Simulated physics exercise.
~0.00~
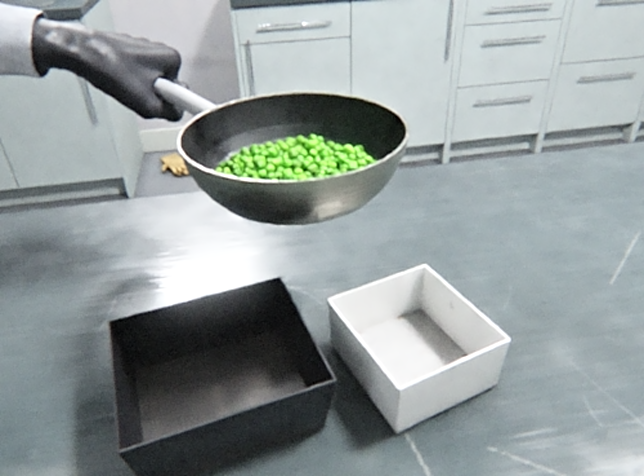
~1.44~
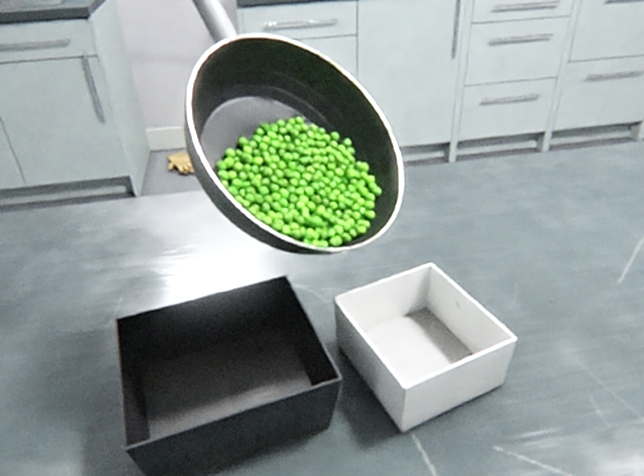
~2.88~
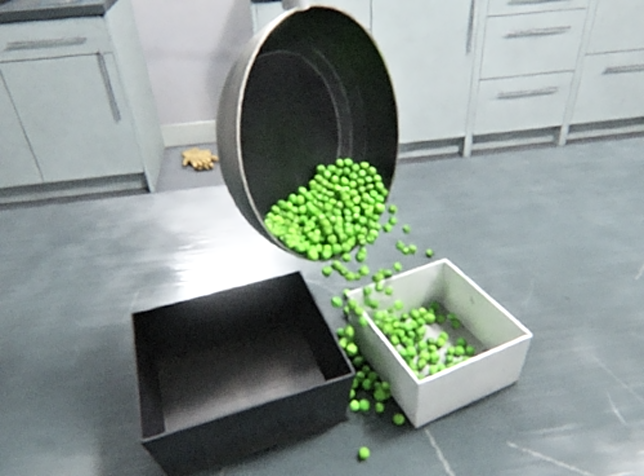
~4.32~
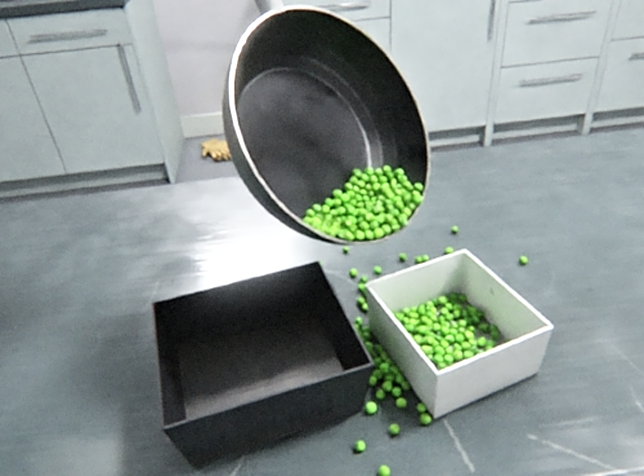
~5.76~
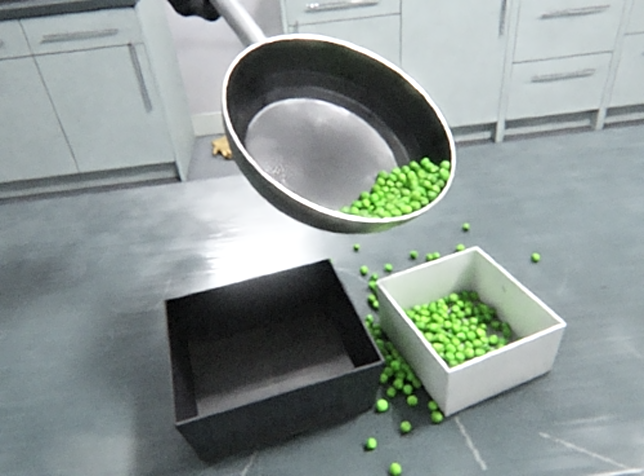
A black-gloved hand holds a frying pan of bright green peas above a dark grey counter in a kitchen, seen from slightly above with pale cupboards behind. Below it sit a black tin on the left and a smaller white tin on the right. The pan tips steeply, and the peas slide to its lower edge. Some pour into the white tin, while others spill between the tins and scatter over the counter. The pan then tilts partly back, still holding some peas, with the white tin partly filled and the black tin empty.
